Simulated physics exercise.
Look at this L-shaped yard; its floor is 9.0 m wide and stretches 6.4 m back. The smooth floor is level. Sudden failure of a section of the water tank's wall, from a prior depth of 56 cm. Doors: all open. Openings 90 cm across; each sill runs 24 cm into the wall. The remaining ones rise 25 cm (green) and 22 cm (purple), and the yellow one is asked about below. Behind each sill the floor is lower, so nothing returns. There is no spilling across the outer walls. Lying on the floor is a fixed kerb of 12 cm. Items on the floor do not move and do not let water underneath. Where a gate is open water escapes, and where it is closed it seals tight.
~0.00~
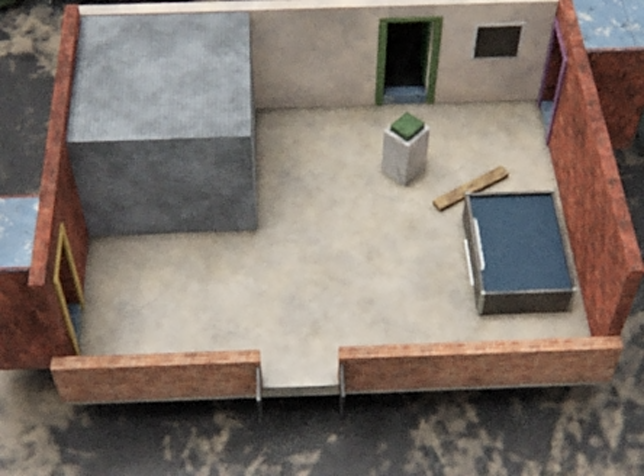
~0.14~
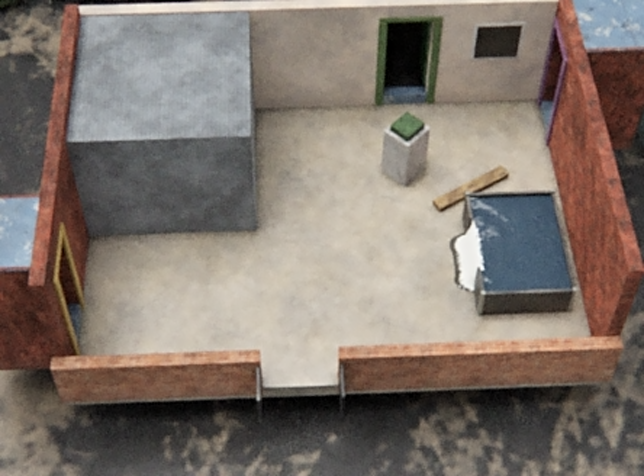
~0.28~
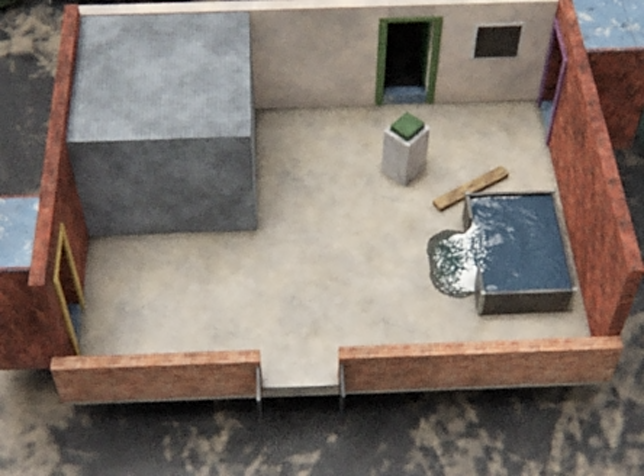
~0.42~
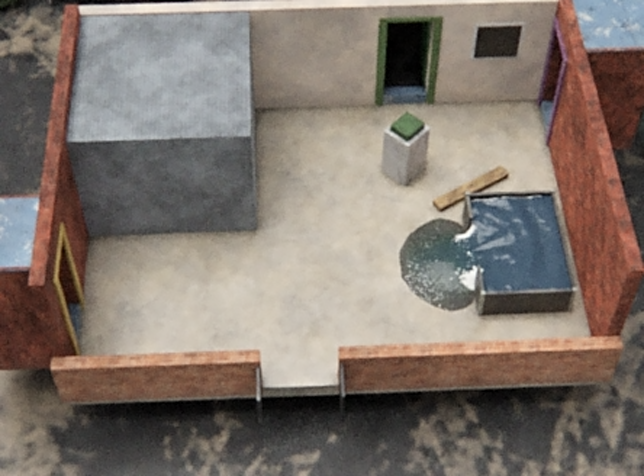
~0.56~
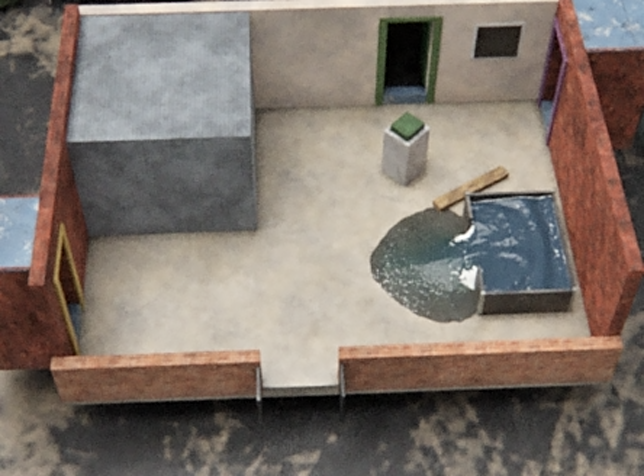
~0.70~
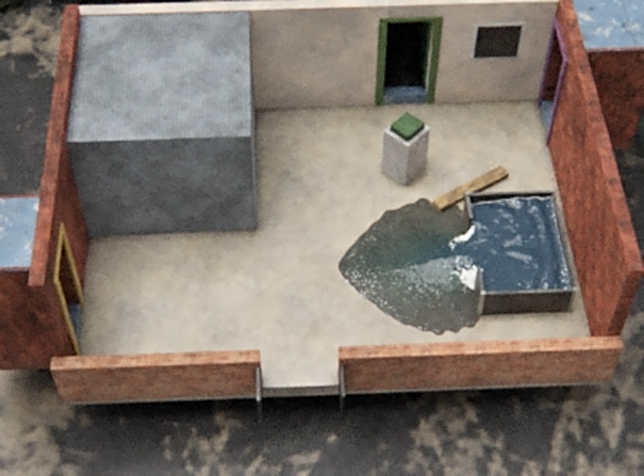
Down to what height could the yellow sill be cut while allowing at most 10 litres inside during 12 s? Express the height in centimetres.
It could go down to about 10.5 cm.
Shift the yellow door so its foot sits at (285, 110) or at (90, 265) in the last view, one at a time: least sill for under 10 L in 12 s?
About 10.5 cm for the first and 11.0 cm for the second.
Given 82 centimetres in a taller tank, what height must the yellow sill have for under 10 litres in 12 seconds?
The step would need to be some 19 cm high.
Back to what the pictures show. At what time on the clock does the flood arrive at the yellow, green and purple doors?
Arrival: Yellow 3.2 s, green 5.0 s, purple 8.0 s.
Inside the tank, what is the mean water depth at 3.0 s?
Averaged depth comes out at about 24 cm.
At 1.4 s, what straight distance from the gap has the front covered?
Roughly 4.4 m from the gap.
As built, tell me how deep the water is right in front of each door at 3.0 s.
Lab note, cm: Yellow 0; green 0; purple 0.
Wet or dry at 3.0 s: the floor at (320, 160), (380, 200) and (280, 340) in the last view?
I'd mark them touched by the flood, touched by the flood and touched by the flood, respectively.
After 1.4 s water covers 25 % of the floor, deepest (32 cm) near (467, 259); it has not reached the yellow door.
After 3.0 s water covers 65 % of the floor, deepest (20 cm) near (469, 267); it has not reached the yellow door.
After 12.0 s water covers 85 % of the floor, deepest (7 cm) near (79, 347); 7 cm at the yellow door, 0 litres in over its 23 cm sill.
At the yellow door as built, the water arrived by 3.2 s and peaked near 15 cm at 4.6 s.
Run again over the same 12 s with other heights there, 19 litres in over 9 cm, 4 litres over 12 cm. The limit of 10 litres is kept from about 10.5 cm up.
